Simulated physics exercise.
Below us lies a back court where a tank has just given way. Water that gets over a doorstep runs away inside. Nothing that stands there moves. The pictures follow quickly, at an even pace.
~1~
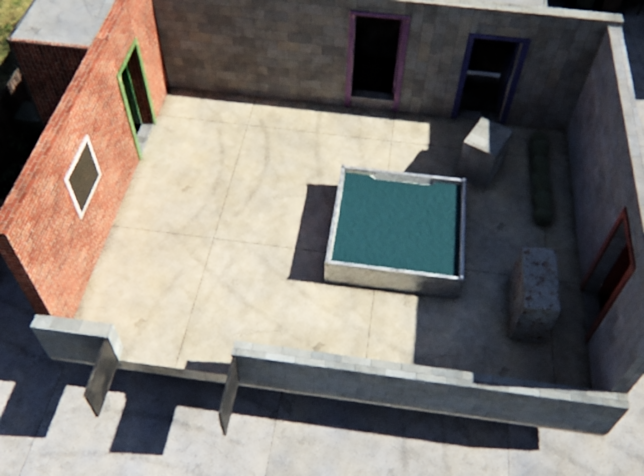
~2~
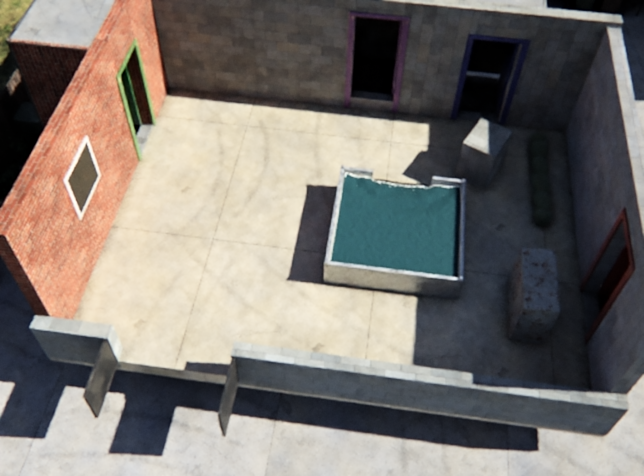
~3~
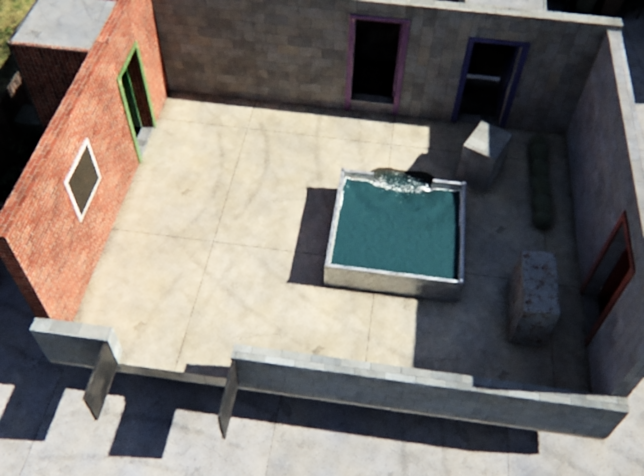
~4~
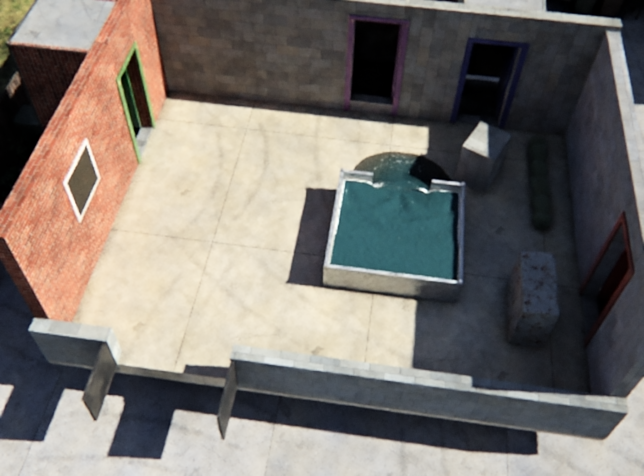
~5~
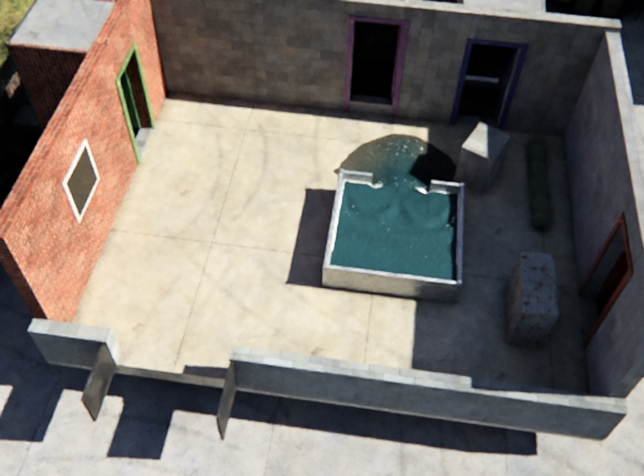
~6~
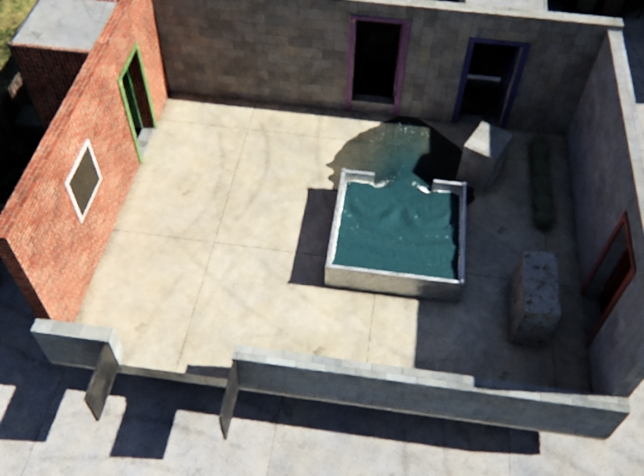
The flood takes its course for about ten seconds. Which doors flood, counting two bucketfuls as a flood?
The red door admits no more than that; the purple door admits no more than that; the green door lets in a lot; the blue door lets in a lot.
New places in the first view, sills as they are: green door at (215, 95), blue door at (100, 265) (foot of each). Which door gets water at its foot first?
I say the purple one.
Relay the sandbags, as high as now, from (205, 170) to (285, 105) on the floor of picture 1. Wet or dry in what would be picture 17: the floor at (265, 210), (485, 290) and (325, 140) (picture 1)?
As listed: Clear, dry, flooded.
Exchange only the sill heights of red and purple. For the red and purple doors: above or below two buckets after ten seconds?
My reading: The red door keeps below it, the purple door goes over.
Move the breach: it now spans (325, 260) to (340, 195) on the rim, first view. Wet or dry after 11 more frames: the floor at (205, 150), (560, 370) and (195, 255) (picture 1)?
As listed: Wet, clear, wet.
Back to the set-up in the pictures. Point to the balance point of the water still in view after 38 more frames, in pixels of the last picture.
Close to (374, 188).
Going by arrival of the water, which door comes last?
I say the red one.
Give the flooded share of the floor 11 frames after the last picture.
Roughly 15 per cent.
A moment on, water covers 10 % of the floor; the red door not reached, the purple door wet at the sill, nothing in, the green door not reached, the blue door wet at the sill, nothing in.
Next, water covers 15 % of the floor; the red door not reached, the purple door wet at the sill, nothing in, the green door not reached, the blue door over two buckets in.
Then, water covers 30 % of the floor; the red door not reached, the purple door wet at the sill, nothing in, the green door not reached, the blue door far over two buckets in.
Later, water covers 50 % of the floor; the red door wet at the sill, nothing in, the purple door wet at the sill, nothing in, the green door over two buckets in, the blue door far over two buckets in.
In the end, water covers 75 % of the floor; the red door wet at the sill, nothing in, the purple door wet at the sill, nothing in, the green door over two buckets in, the blue door far over two buckets in.
